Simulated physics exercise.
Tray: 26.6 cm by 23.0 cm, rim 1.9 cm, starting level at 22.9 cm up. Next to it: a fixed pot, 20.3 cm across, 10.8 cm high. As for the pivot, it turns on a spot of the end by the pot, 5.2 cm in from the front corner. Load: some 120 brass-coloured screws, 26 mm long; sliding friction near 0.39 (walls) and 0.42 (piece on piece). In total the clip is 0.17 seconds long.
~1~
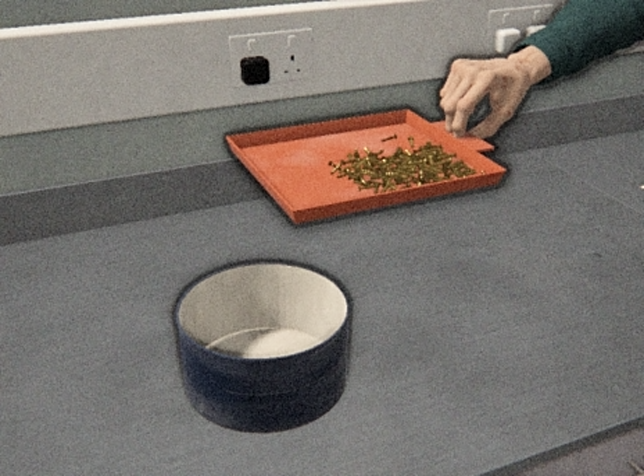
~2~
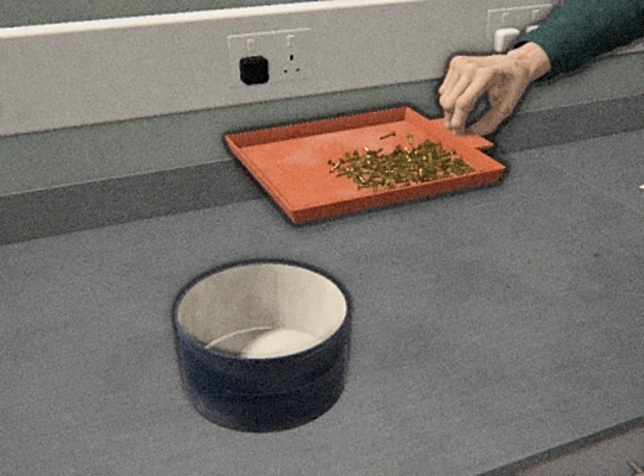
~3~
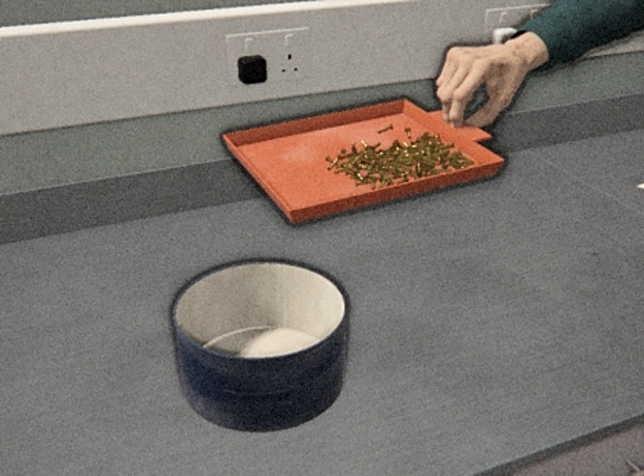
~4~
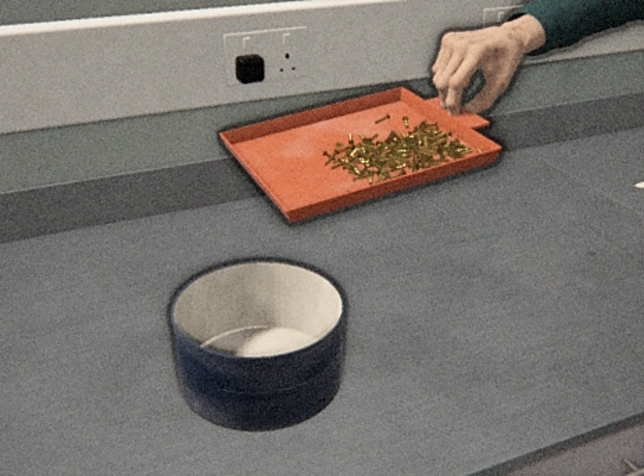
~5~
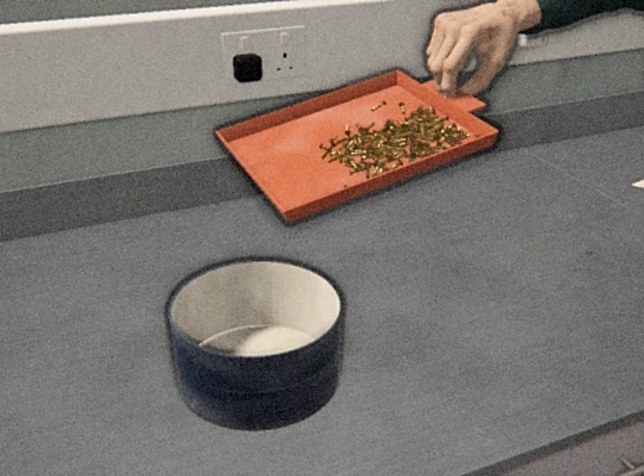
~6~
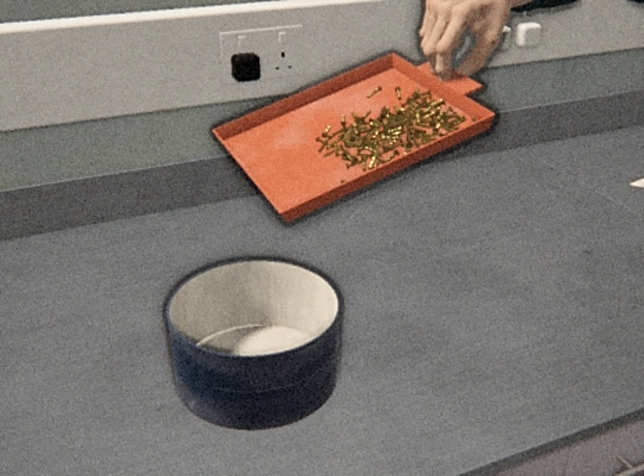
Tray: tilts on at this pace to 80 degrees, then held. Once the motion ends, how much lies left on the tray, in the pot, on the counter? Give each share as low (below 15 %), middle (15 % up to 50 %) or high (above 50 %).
Tray - low, pot - high, counter - middle.
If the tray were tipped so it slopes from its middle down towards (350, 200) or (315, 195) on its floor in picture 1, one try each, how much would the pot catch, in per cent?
The share comes to about 60 in a hundred, then about 100 in a hundred.
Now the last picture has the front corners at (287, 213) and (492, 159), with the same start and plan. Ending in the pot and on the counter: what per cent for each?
The pot gets 50 and the counter 50.
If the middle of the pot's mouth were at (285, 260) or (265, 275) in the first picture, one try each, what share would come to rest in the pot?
First try about 5 per cent, second try about 30 per cent.
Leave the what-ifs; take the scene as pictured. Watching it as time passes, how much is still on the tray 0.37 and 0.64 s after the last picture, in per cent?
Sequence: 100; 5.
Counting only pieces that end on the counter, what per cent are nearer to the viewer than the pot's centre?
40 %.
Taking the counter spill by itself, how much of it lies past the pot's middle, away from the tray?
Some 90 per cent.
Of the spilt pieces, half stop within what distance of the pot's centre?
I'd say close to 26 centimetres.
Then, 0.22 s after the last picture, tilt 49 degrees; the tray holds 100 %, the pot 0 %.
Then, 0.37 s after the last picture, tilt 71 degrees; the tray holds 100 %, the pot 0 %.
Then, 0.64 s after the last picture, tilt 80 degrees; the tray holds 5 %, the pot 70 %.
In the end, tray 0 %, pot 75 %, counter 25 %.
